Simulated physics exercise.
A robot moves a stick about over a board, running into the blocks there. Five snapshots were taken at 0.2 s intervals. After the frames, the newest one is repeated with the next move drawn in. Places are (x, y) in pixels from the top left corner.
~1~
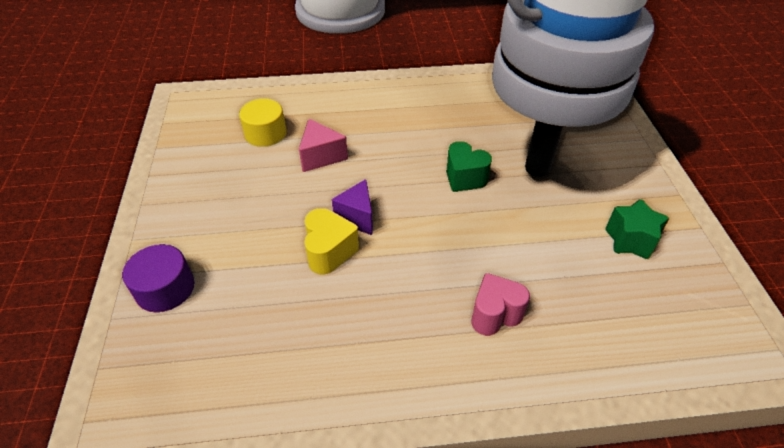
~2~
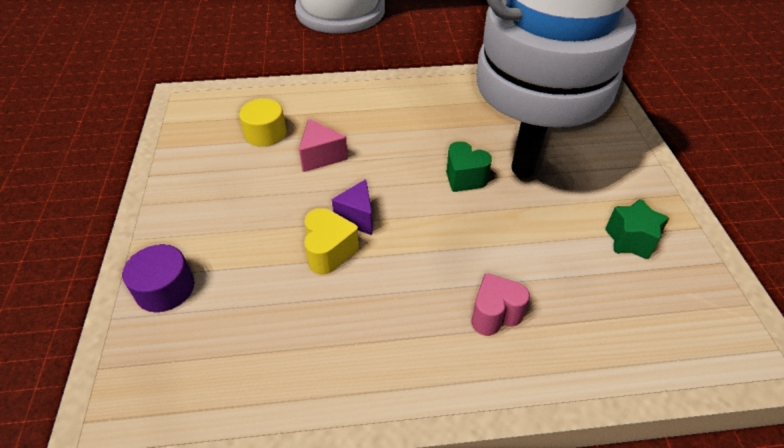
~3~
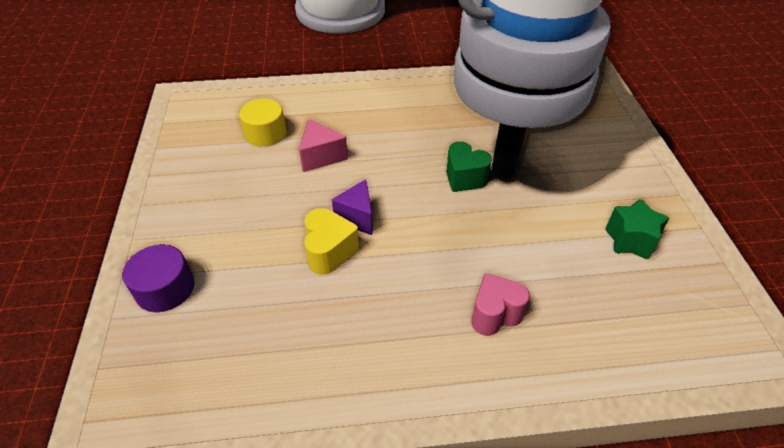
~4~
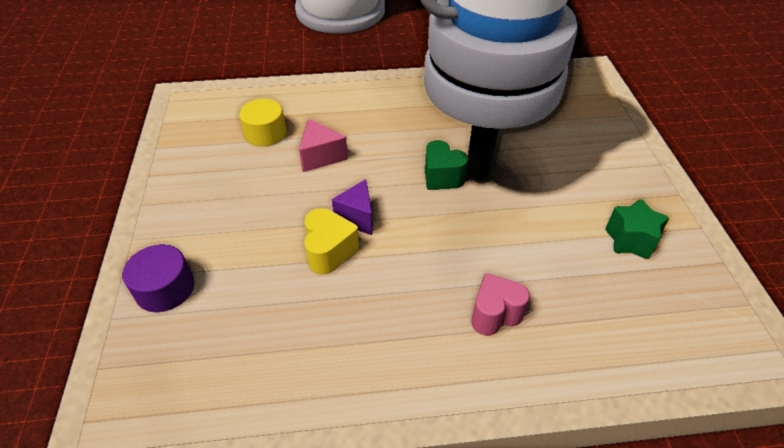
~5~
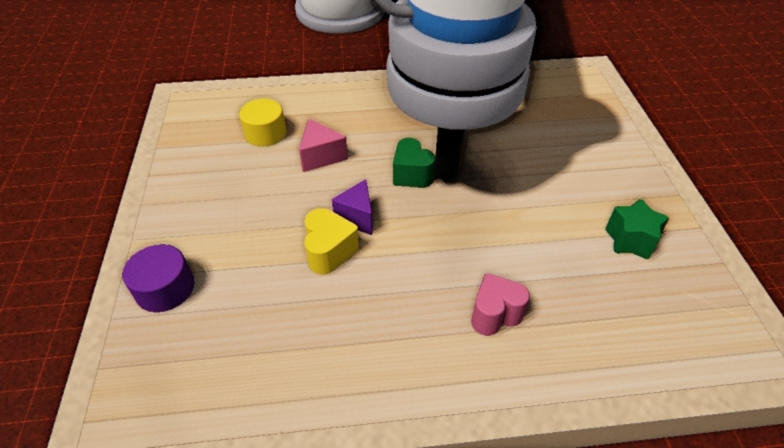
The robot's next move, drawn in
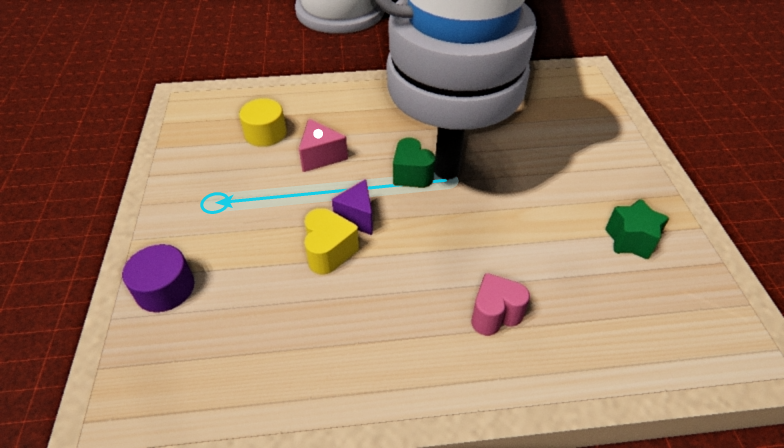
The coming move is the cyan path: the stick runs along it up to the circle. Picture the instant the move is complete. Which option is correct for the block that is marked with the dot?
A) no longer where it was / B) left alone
My answer is option B.
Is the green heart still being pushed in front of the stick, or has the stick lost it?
Beside or behind it.
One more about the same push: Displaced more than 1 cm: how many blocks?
Moved: 1.
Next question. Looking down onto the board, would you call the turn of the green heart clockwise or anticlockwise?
Spin direction: Clockwise.
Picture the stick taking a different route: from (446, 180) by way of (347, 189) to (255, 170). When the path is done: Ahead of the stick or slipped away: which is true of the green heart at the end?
The green heart won't stay at the front of the stick.
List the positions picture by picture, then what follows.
Tip of the stick (537, 170), middles of tops, pink triangular block (318, 134), green heart (468, 156), in the first frame.
Stick (523, 171), nothing pushed, in the second frame.
Stick (504, 171), nothing pushed, in the third frame.
Stick (478, 172), green heart (444, 155), in the fourth frame.
Stick (447, 173), pink triangular block (318, 134), green heart (412, 152), in the fifth frame.
The line goes in a line from (446, 180) to (215, 203); the dot is on the pink triangular block.
What follows on the original path. One third of the way, stick (369, 180); green heart (363, 145), turned 100° clockwise.
Two thirds of the way, stick (292, 188); green heart (359, 146), turned 115° clockwise.
At the end, stick (213, 195); pink triangular block unmoved; green heart (359, 146), turned 115° clockwise.
